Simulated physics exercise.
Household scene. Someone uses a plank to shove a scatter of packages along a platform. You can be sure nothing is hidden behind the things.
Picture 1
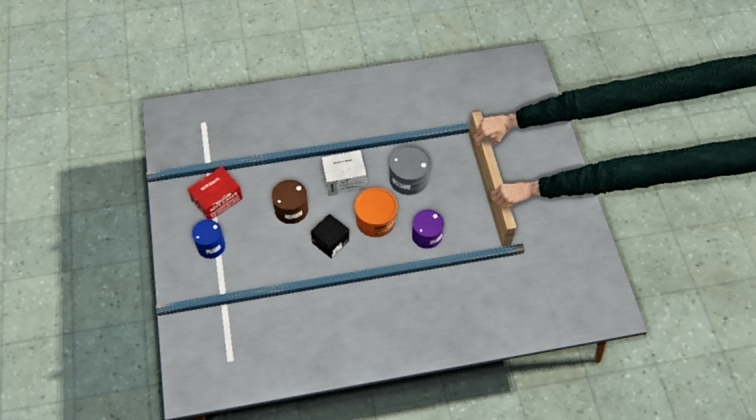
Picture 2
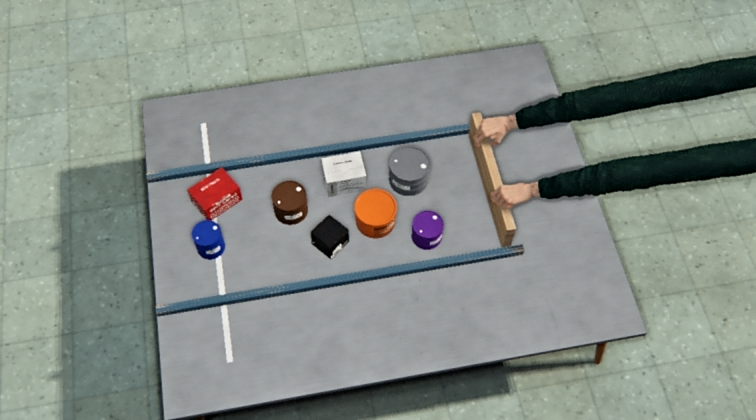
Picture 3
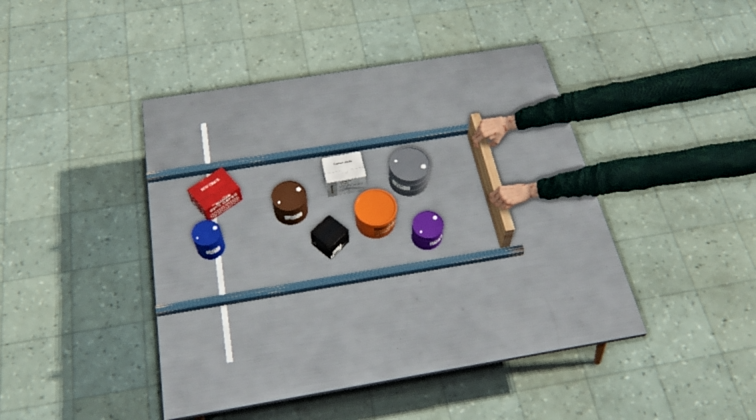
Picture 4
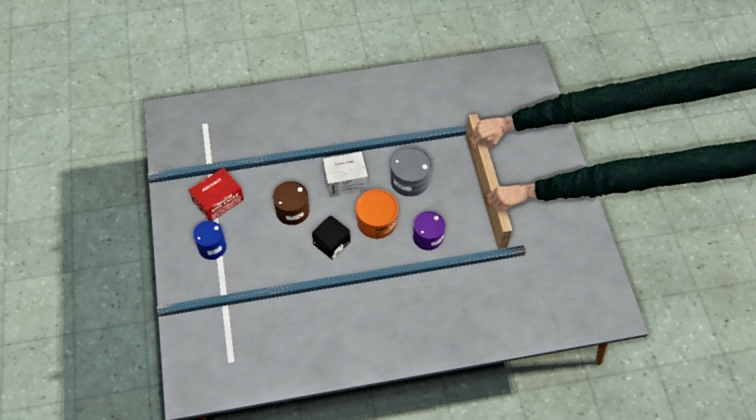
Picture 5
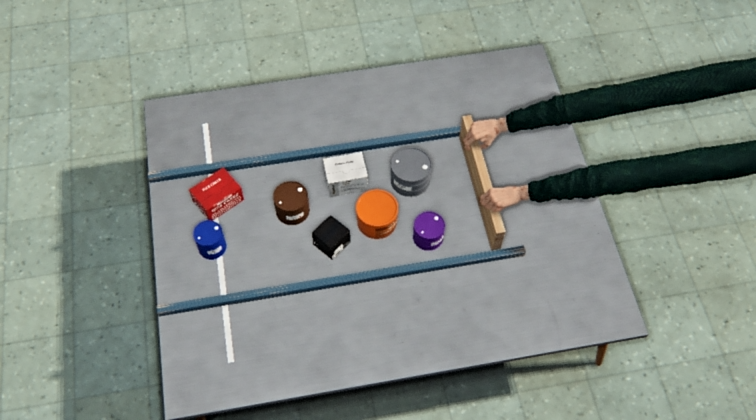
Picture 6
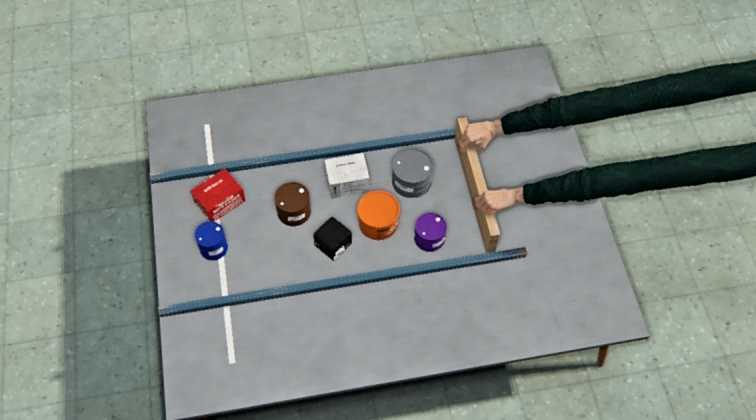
On a grey table, two hands slide a wooden plank slightly left toward scattered containers.
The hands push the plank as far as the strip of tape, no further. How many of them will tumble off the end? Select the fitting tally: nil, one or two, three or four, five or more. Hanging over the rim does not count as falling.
So the tally of ones that come down is one, perhaps two, really.
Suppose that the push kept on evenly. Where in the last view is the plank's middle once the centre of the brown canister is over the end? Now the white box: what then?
Approx. (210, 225) for the first, approx. (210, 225) for the second.
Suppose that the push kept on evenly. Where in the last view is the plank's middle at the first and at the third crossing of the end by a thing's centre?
It sits around (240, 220) and after that around (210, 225).
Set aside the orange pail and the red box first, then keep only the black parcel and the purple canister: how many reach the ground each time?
I'd say 0 the first time and 1 the second time.
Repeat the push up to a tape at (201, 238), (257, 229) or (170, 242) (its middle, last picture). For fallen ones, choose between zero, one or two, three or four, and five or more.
Taking the three places in turn: 3 or 4, not one, more than four.
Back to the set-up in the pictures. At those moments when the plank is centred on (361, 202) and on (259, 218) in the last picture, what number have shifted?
Well, it's 5 at the first one and 8 at the second.
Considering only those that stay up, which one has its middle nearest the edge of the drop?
Answer: The blue canister.
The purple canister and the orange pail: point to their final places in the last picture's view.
The purple canister stops around (206, 279); the orange pail around (197, 243).
Soon after, none off yet; blue canister at rest near (212, 241); red box at rest near (218, 196); brown canister at rest near (293, 204).
Then, none off yet; blue canister at rest near (212, 241); red box at rest near (218, 196); brown canister moved a little near (278, 210).
Further on, none off yet; blue canister moved a little near (203, 248); red box moved about its own width near (178, 215); brown canister moved well along near (215, 221).
At rest, the number that fall off is one or two; fallen, red box.
